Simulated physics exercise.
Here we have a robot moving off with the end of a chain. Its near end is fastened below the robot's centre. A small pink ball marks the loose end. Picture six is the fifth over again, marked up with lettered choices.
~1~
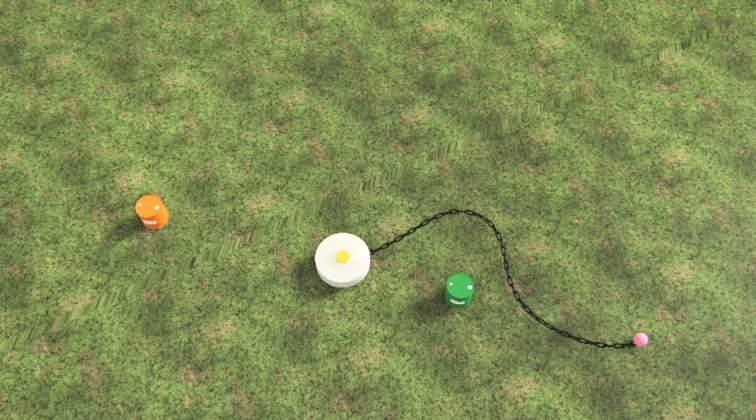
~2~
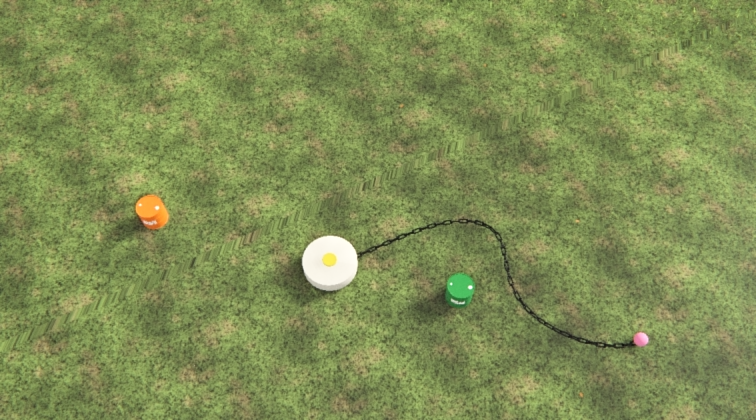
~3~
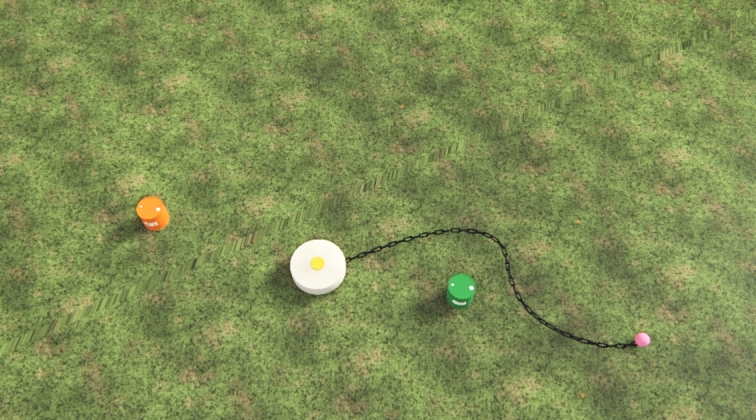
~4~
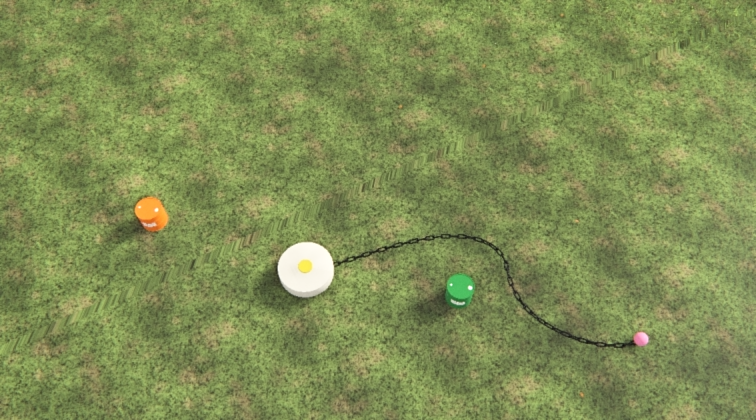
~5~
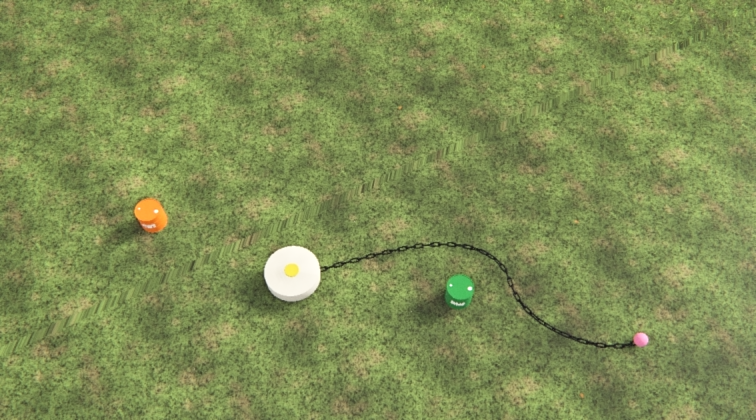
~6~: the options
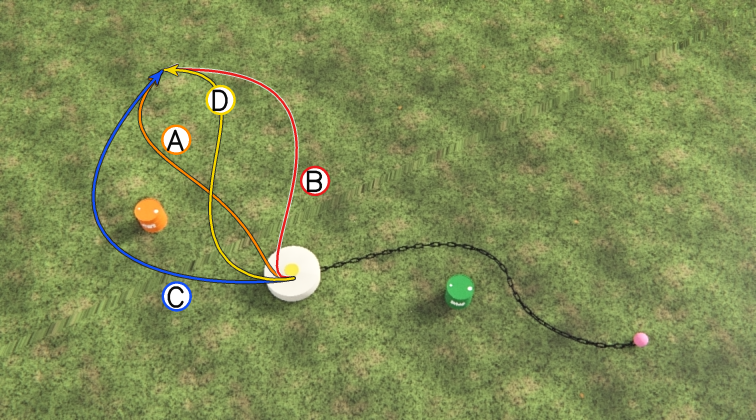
A patch of green grass with brownish spots is seen from high above. A round white robot with a yellow centre sits near the middle, a dark chain curving from it over a small green container to a pink ball at lower right, with an orange container at left. The robot glides slowly left and slightly down, drawing the chain's near part into a flatter curve, while the ball, containers and camera stay still.
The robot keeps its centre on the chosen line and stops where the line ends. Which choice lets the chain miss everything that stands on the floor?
Take B.
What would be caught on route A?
It is the green pot.
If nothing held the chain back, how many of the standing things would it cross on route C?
It sweeps two.
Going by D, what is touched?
The green pot.
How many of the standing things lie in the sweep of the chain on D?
One.
On the copy, A from (294, 278) via (191, 178) to (161, 72); B from (294, 278) via (295, 128) to (165, 70); C from (294, 278) via (99, 224) to (162, 71); D from (294, 278) via (213, 172) to (165, 70).
On B. First, robot (295, 162), middle of the chain (442, 268), free end (628, 342).
Then, robot (250, 74), middle of the chain (367, 181), free end (507, 289).
Finally, robot (161, 64), middle of the chain (301, 137), free end (433, 232); nothing has been touched.
By contrast, A meets the green pot; C meets the green pot and orange pot; D meets the green pot.
